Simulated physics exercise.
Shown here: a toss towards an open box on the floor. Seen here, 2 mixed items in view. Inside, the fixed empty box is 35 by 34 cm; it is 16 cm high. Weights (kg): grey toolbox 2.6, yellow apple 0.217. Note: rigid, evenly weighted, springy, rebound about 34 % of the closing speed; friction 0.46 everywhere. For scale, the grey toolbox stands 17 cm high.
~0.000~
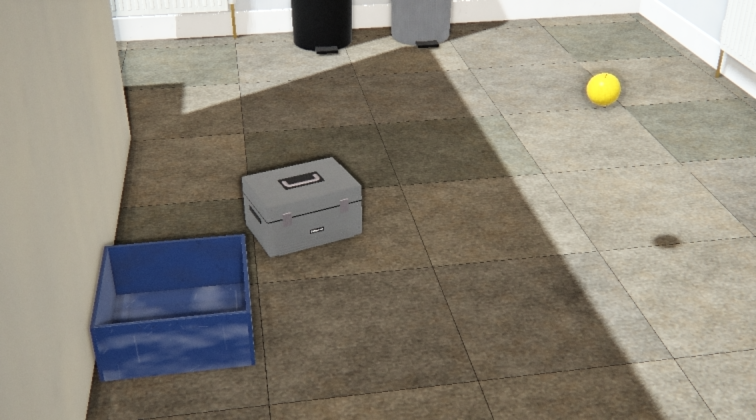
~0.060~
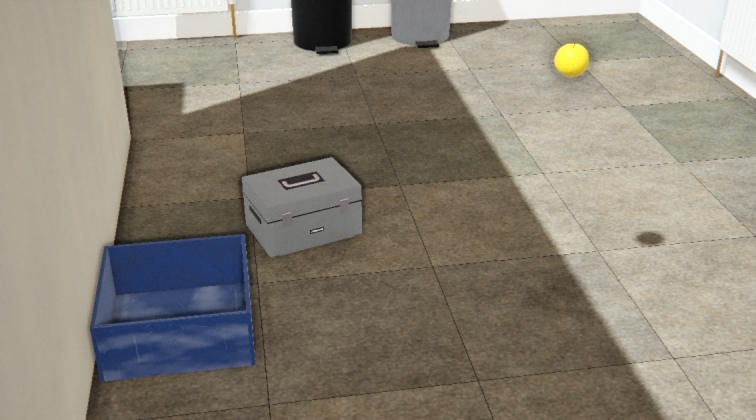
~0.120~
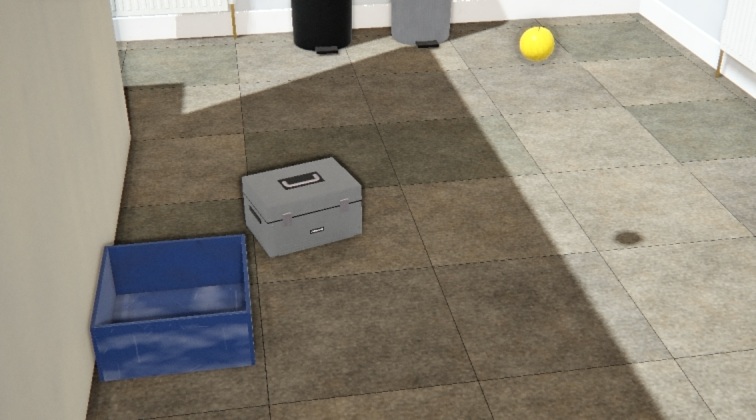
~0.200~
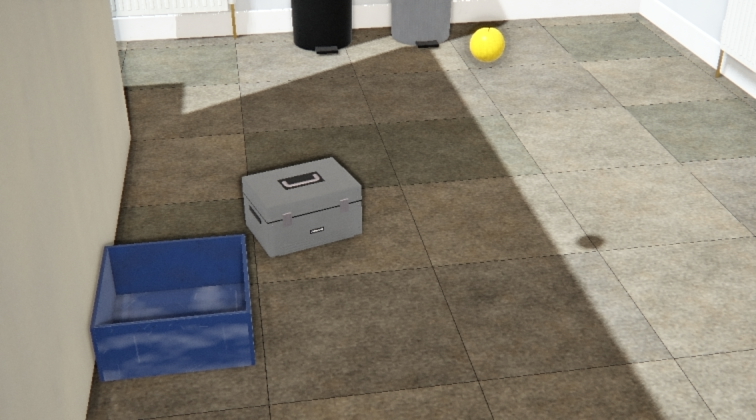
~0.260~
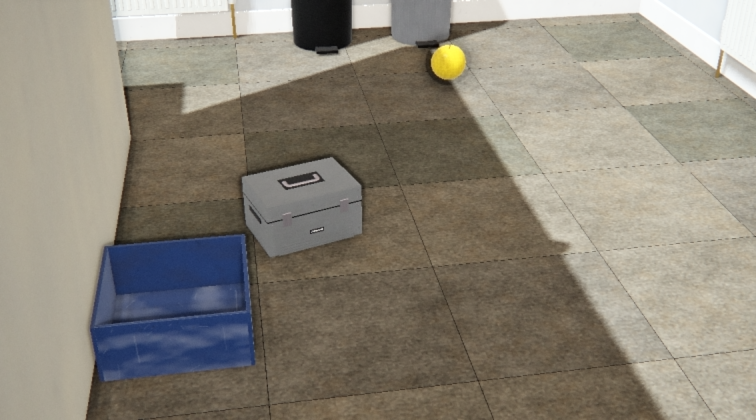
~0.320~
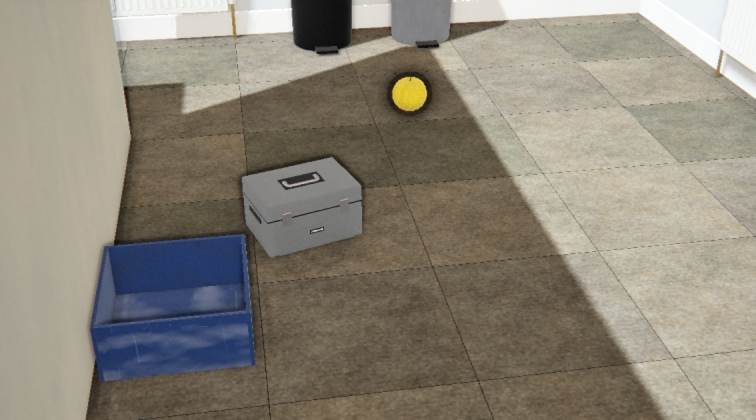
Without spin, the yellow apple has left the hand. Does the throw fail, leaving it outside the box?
Yes, it finishes outside.
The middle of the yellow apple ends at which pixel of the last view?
End position: Roughly (336, 306).
After 0.42 s, gap 44 cm; yellow apple near (347, 174).
After 0.52 s, apple outside, 29 cm from the box's middle; yellow apple near (291, 282).
After 0.72 s, apple outside, 28 cm from the box's middle; yellow apple near (287, 293).
After 1.02 s, apple outside, 36 cm from the box's middle; yellow apple near (317, 308).
At rest (2.4 s), apple outside, 41 cm from the box's middle; grey toolbox in place, give or take 10 cm. Seen from the same camera at the end, yellow apple near (336, 306).
